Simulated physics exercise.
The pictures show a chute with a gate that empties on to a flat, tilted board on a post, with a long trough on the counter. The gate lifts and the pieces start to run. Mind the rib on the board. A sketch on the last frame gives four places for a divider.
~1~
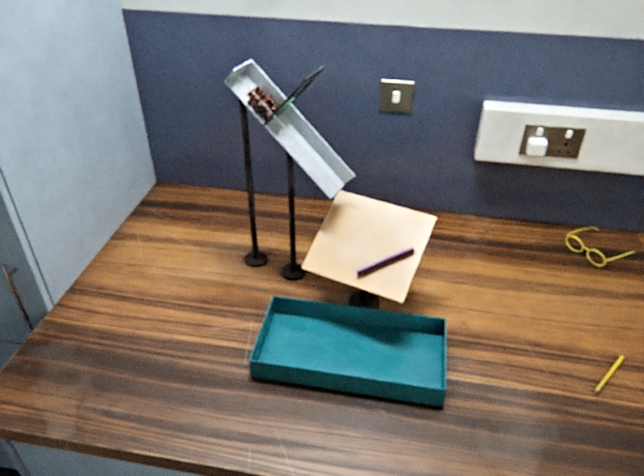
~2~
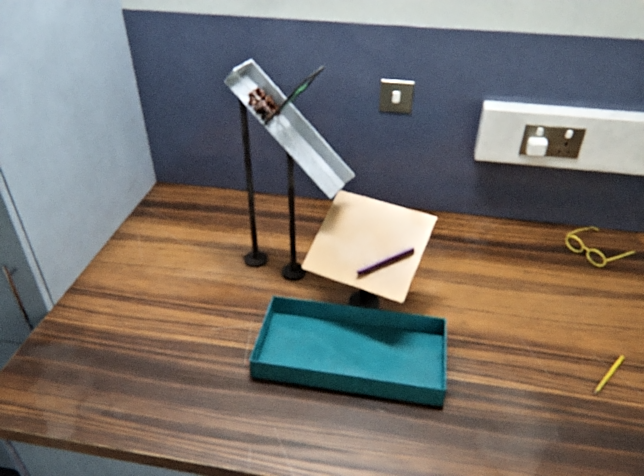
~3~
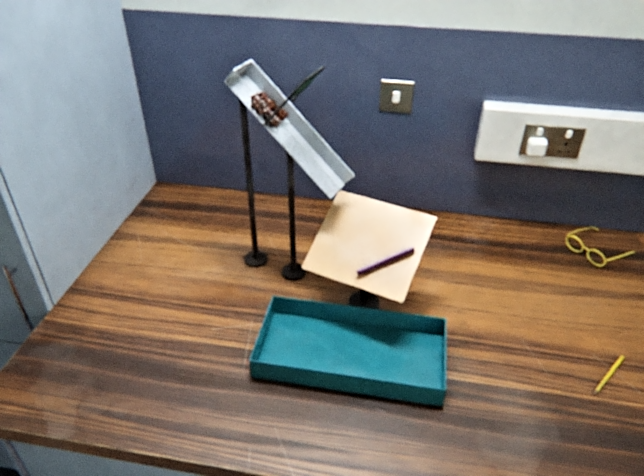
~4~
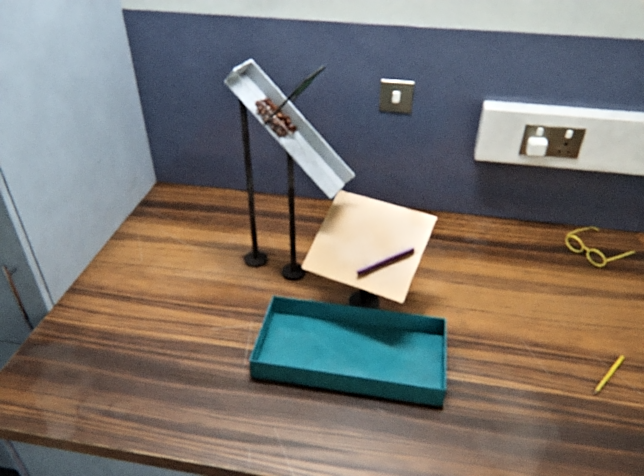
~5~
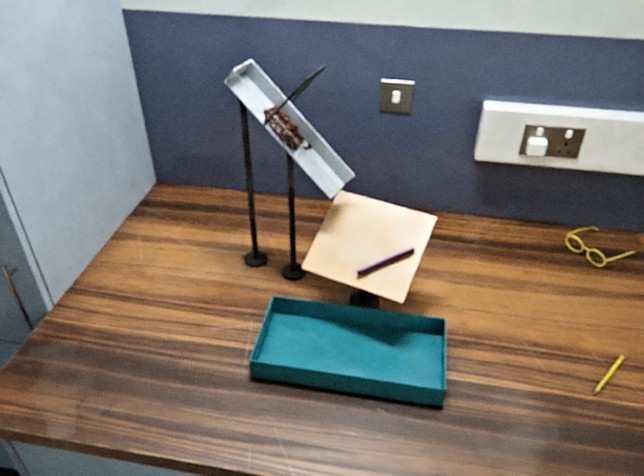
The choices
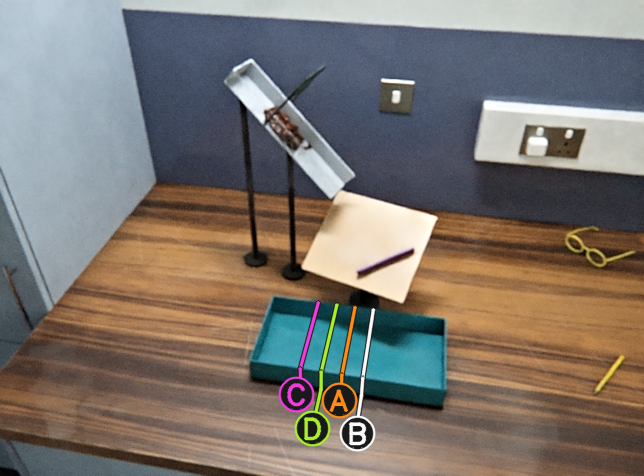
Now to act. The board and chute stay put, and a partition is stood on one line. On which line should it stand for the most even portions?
Choose D.
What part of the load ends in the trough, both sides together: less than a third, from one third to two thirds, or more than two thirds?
About that: From one third to two thirds.
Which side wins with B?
Left.
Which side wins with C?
The right side.
On the marked copy, line A crosses the front rim at (342, 374); line B crosses the front rim at (362, 377); line C crosses the front rim at (300, 367); line D crosses the front rim at (321, 371).
Choosing A, of what is caught, nearly all on the left of the divider, a stray few on the right.
Choosing B, of what is caught, all on the left of the divider, none on the right.
Choosing C, of what is caught, a small part on the left of the divider, most on the right.
Choosing D, of what is caught, about two thirds on the left of the divider, about a third on the right.
